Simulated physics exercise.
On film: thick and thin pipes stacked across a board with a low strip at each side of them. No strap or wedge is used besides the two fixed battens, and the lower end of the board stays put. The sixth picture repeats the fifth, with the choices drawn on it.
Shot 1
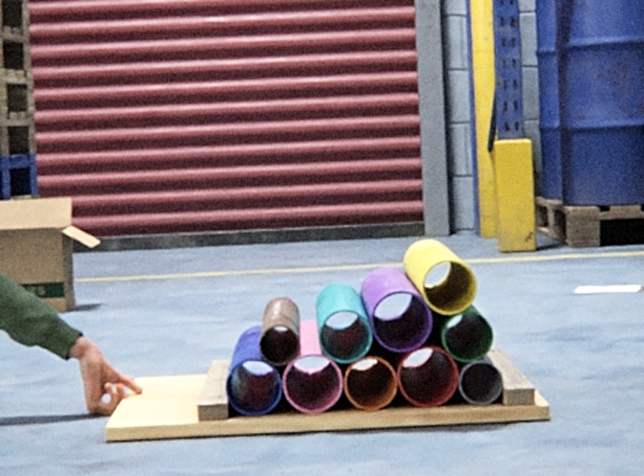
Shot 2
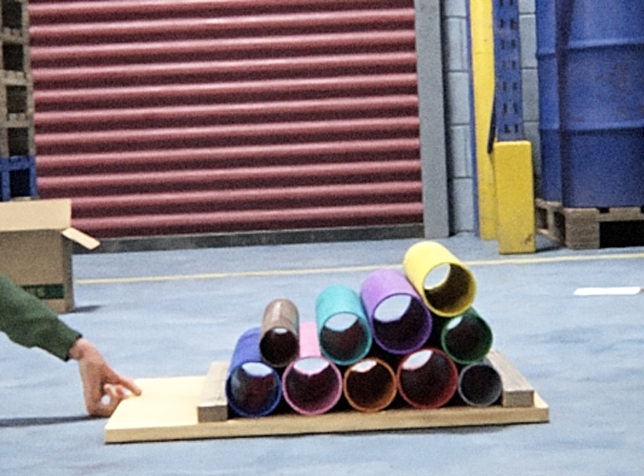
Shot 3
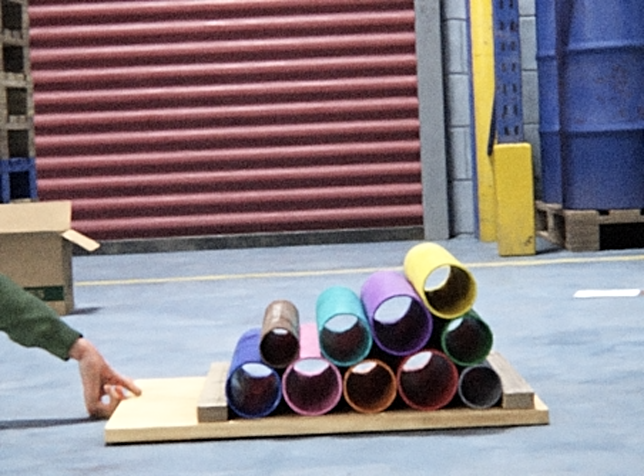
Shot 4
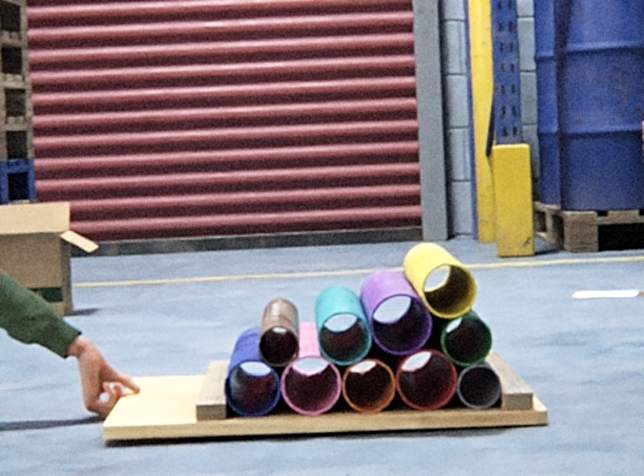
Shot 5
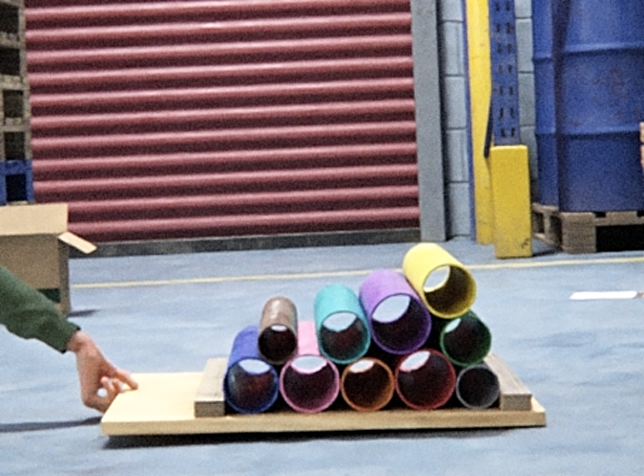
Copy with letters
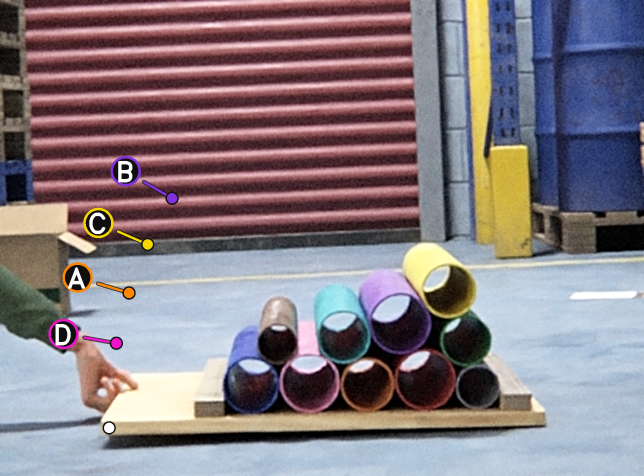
A hand at the left rested its fingers on the end of a wooden board stacked with colourful pipes, a yellow one on top, and the hand and pipes barely moved at all.
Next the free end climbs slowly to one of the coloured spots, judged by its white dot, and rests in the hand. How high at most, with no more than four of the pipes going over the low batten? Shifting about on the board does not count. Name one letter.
Raise it to B.
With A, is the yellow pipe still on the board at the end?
No.
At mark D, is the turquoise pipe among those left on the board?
The turquoise pipe: Yes.
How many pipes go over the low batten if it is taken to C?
With C, four.
On the marked copy, A at (129, 293); B at (172, 198); C at (148, 244); D at (116, 343); the white dot at (109, 428).
Following B. Soon after the start, board at 19°.
Later, board at 33°.
In the end, board at 33°, four over the low batten (green, turquoise, purple, yellow).
As for the rest, A two over the low batten (green, yellow); C four over the low batten (green, turquoise, purple, yellow); D two over the low batten (green, yellow).
